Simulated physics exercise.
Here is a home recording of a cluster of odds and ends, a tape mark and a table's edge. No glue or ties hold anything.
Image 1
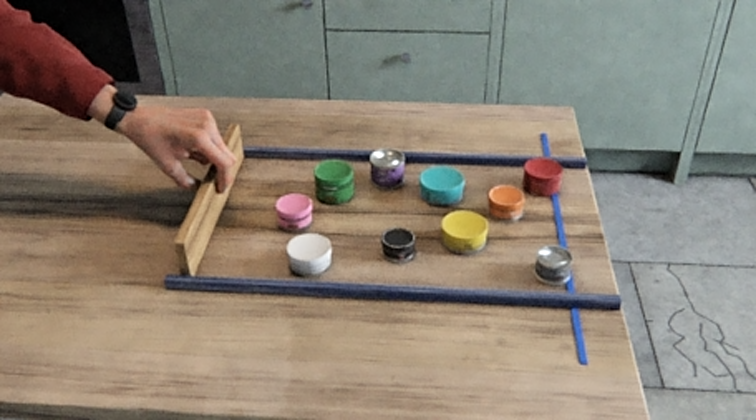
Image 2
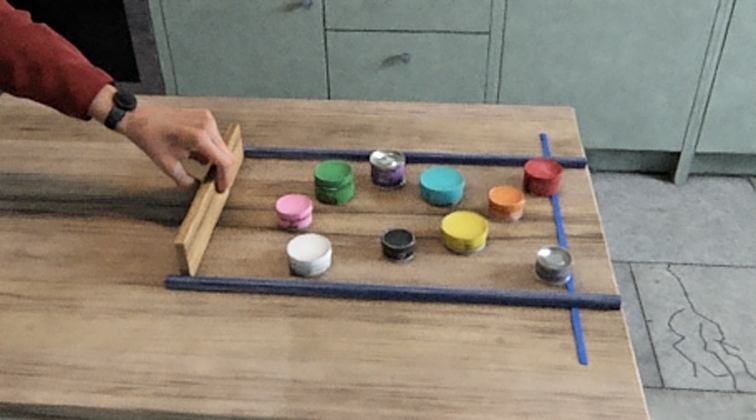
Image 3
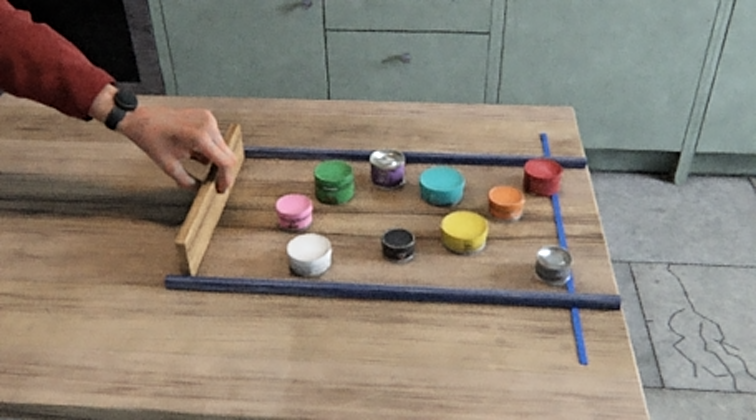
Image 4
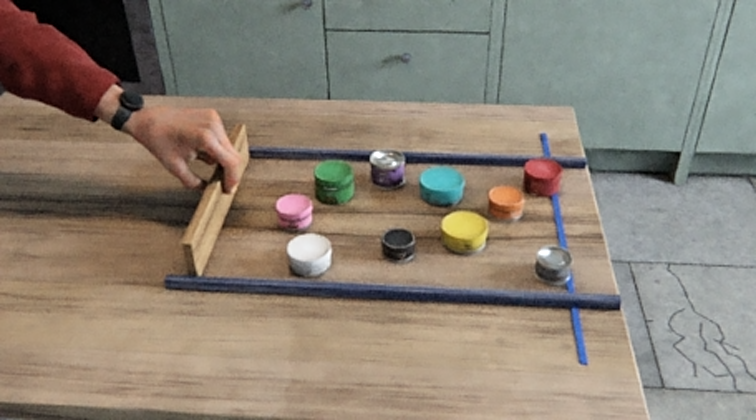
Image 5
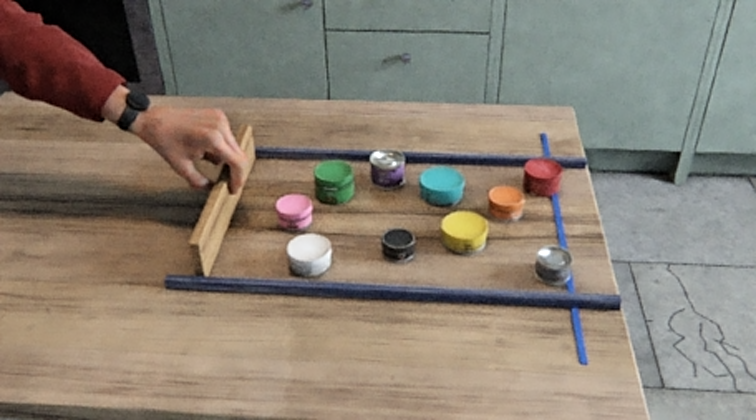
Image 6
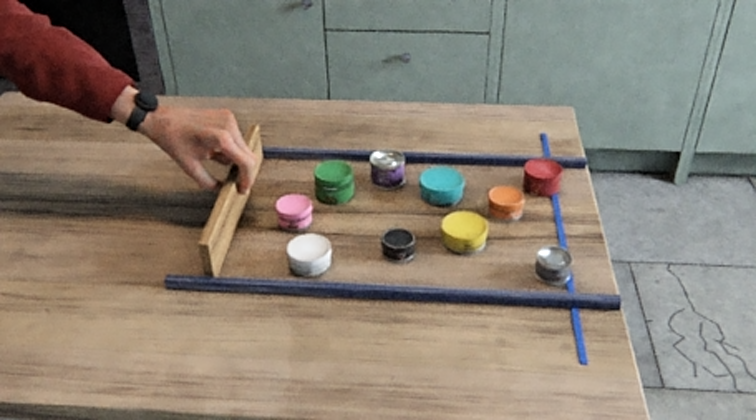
On a wooden table in a kitchen, a hand held an upright wooden board beside a group of colourful little pots between two dark rails, then slid it slightly to the right while the pots stayed still.
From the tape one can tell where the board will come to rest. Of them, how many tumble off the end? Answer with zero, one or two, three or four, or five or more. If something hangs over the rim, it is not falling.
Five or more.
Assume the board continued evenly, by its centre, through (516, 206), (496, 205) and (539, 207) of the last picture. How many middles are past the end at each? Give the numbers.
Going through the three places, I get 1, 0 and 1.
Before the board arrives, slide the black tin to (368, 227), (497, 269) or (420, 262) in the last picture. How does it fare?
Going through the places in order, it keeps its spot, it ends up falling, and it ends up falling.
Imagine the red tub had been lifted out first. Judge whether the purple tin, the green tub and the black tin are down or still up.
Purple tin still up, green tub still up, black tin still up.
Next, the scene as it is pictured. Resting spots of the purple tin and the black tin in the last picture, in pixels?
The purple tin ends at (570, 169) and the black tin at (583, 248).
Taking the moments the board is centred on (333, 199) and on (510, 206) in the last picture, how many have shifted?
In order, the tallies are 3 and 10.
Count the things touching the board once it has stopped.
Number: 5.
Soon after, none off yet; red tub at rest near (542, 177); grey pot at rest near (553, 265); orange tin at rest near (506, 204).
In the end, the number that fall off is five or more; gone, turquoise tin, yellow pot, orange tin, grey pot and red tub.
